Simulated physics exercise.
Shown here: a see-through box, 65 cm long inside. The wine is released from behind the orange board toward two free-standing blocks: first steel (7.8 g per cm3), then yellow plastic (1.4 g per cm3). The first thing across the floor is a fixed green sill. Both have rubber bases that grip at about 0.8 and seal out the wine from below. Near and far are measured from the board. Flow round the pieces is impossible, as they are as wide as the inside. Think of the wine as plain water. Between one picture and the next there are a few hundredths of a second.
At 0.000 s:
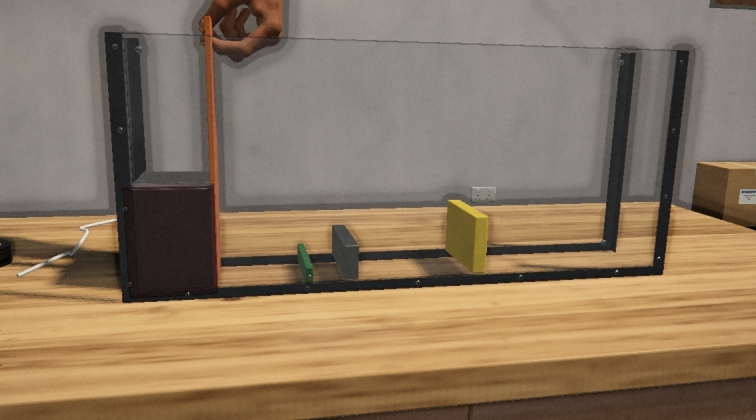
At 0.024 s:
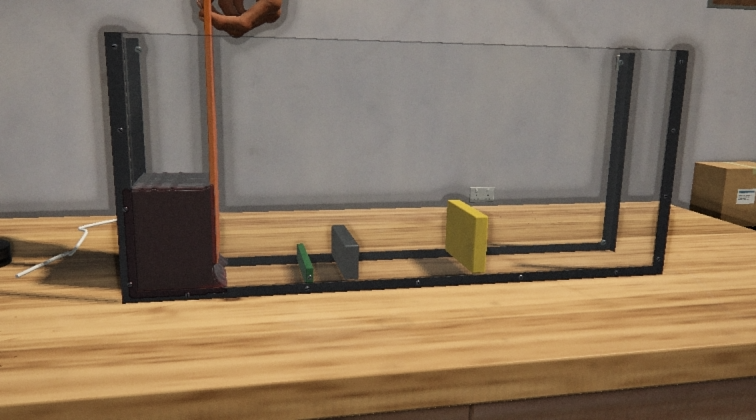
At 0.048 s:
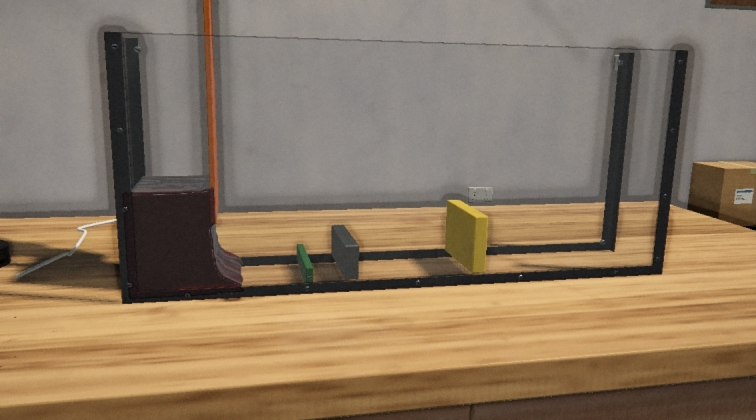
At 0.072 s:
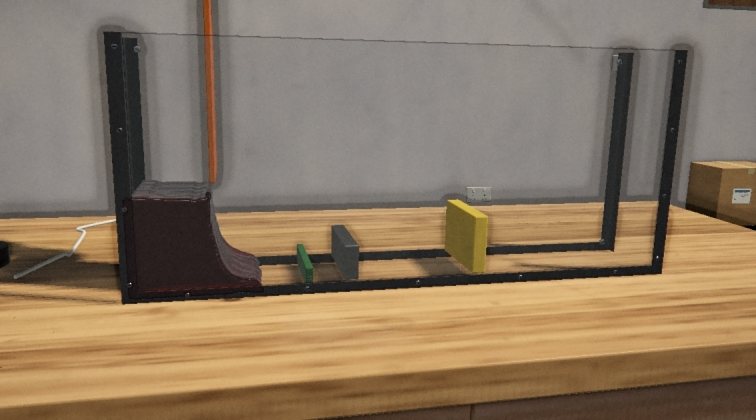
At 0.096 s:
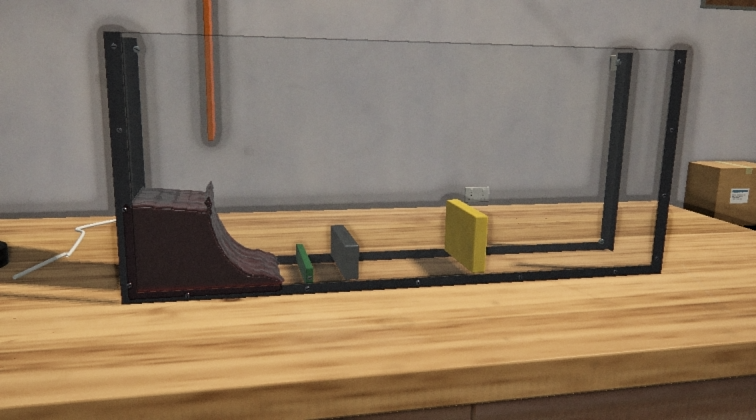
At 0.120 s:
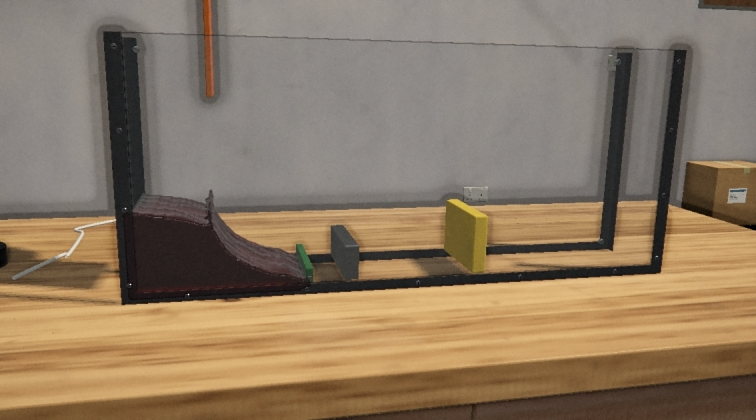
A brown, claw-like hand lifted an orange board up out of a see-through box, and the dark red liquid behind it slumped and spread right along the floor to a small green piece.
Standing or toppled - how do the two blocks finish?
Near one: Standing; far one: Toppled.
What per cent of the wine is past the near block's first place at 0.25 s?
Estimate: Close to 12 per cent.
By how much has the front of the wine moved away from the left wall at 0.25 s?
Roughly 30 cm out.
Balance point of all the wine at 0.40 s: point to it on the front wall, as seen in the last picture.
Around (308, 265).
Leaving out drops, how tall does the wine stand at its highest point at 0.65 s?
Not counting spray, it tops out near 4.0 cm.
After 0.25 s the front has run 30 cm from the left wall, the near block is upright and the far block is upright.
After 0.40 s the near block is upright and the far block leans 12°.
After 0.65 s the near block is upright and the far block lies flat.
In the end the near block is upright and the far block lies flat; 8 per cent of the wine is past where the far block first stood.
